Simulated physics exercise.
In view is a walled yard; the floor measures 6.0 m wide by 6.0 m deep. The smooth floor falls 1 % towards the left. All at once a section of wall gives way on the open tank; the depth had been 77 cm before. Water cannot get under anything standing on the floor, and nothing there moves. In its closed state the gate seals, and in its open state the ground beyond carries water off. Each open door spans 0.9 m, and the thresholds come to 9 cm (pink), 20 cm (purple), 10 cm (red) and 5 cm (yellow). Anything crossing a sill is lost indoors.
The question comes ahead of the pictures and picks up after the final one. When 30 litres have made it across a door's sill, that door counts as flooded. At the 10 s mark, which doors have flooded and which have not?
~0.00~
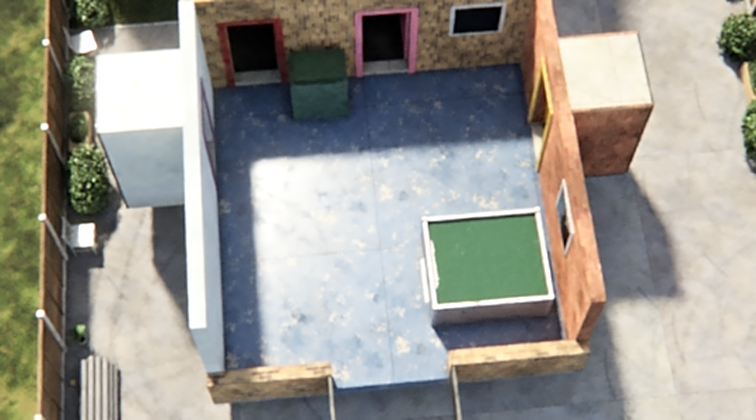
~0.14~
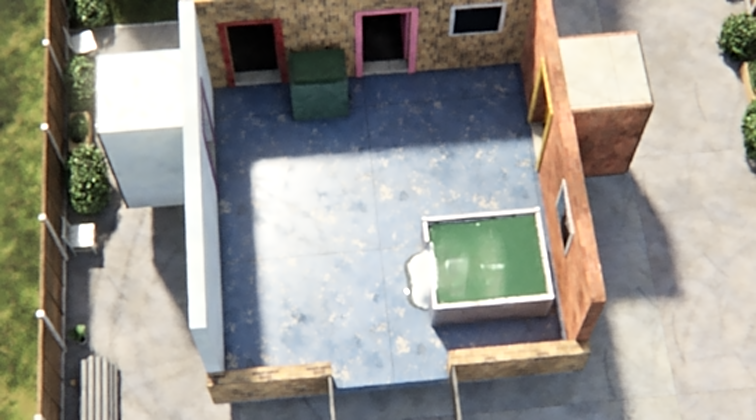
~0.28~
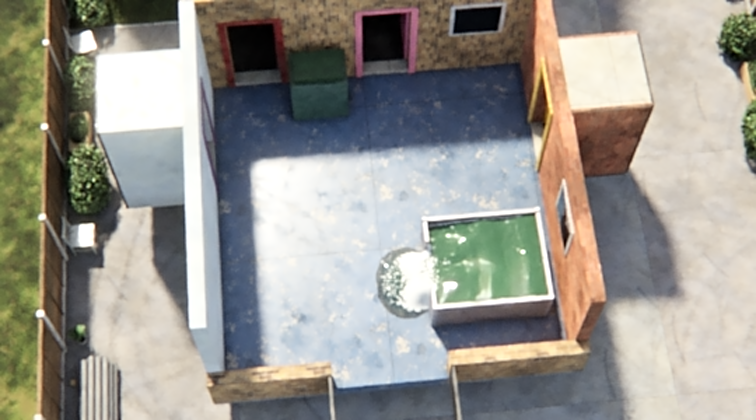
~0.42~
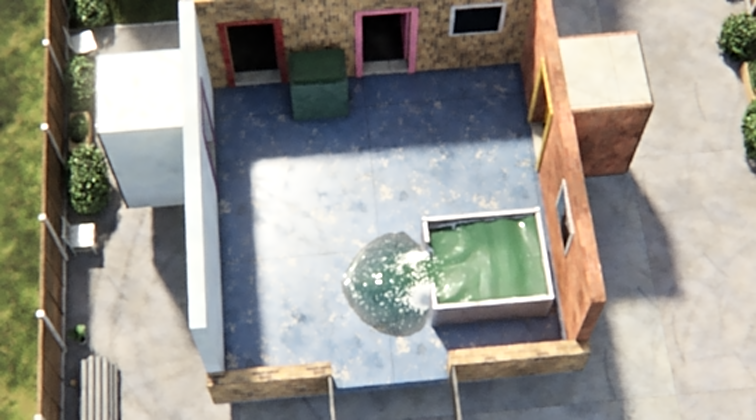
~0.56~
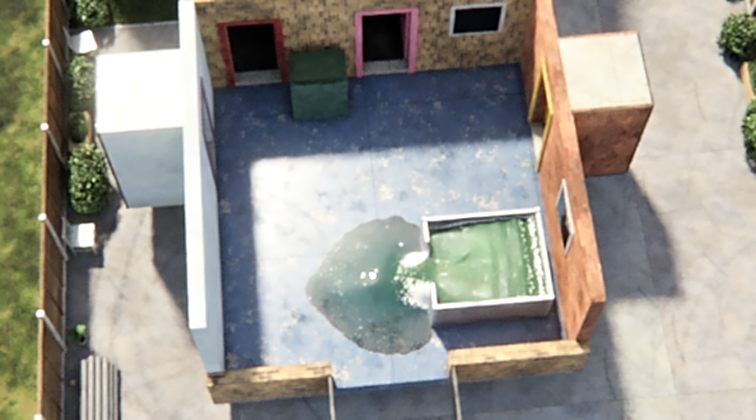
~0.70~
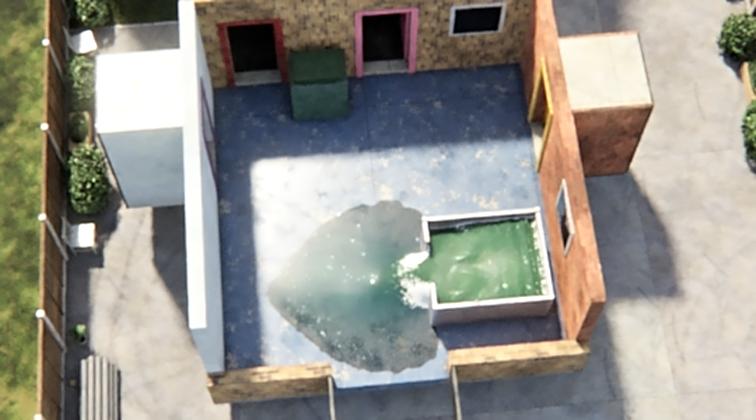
The pink door has not; the purple door has not; the red door has flooded; the yellow door has not.
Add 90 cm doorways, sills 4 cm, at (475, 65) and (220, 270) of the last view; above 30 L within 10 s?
Within it, exceeded.
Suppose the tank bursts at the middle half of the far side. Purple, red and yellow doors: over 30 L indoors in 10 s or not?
Then: Purple under, red below, yellow over.
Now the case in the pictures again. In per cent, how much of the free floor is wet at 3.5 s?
Close to 45 in a hundred.
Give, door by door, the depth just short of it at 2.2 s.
Depths in cm: Pink 0, purple 16, red 0, yellow 0.
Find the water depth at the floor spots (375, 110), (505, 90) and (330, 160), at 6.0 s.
About 2, 0 and 3 cm respectively.
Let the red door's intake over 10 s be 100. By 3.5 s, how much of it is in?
Roughly 5 percent is in by then.
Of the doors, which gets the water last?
It's the yellow door.
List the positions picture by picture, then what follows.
The first picture shows still water, 77 cm deep, in the open tank at (487, 259).
In the second picture, the front is at (414, 259), 0.5 m from the gap at (430, 274); 0.2 m2 of floor is under water; 77 cm left at the back of the open tank.
In the third picture, water pours out at (430, 275) and has run 0.9 m, to (382, 271); typically 12 cm deep outside, 77 cm at the open tank's back.
In the fourth picture, water pours out at (430, 275) and has run 1.5 m, to (346, 287); typically 8 cm deep outside, 75 cm at the open tank's back.
In the fifth picture, the front is at (313, 283), 2.1 m from the gap at (430, 276); 3.6 m2 of floor is under water; 66 cm left at the back of the open tank.
In the sixth picture, the front is at (276, 287), 2.8 m from the gap at (430, 275); 5.7 m2 of floor is under water; 65 cm left at the back of the open tank.
After 1.4 s water covers 40 % of the floor and is deepest (42 cm) near (423, 280); pink door not reached, purple door not reached, red door not reached, yellow door not reached.
After 2.2 s water covers 45 % of the floor and is deepest (38 cm) near (225, 365); pink door not reached, purple door 16 cm at the sill, 0 L in, red door not reached, yellow door not reached.
After 3.5 s water covers 45 % of the floor and is deepest (24 cm) near (423, 280); pink door not reached, purple door 11 cm at the sill, 0 L in, red door 17 cm at the sill, 6 L in, yellow door not reached.
After 6.0 s water covers 60 % of the floor and is deepest (22 cm) near (213, 90); pink door 2 cm at the sill, 0 L in, purple door 10 cm at the sill, 0 L in, red door 20 cm at the sill, 82 L in, yellow door not reached.
After 10.0 s water covers 90 % of the floor and is deepest (12 cm) near (215, 131); pink door 2 cm at the sill, 0 L in, purple door 11 cm at the sill, 0 L in, red door 12 cm at the sill, 153 L in, yellow door 6 cm at the sill, 0 L in.
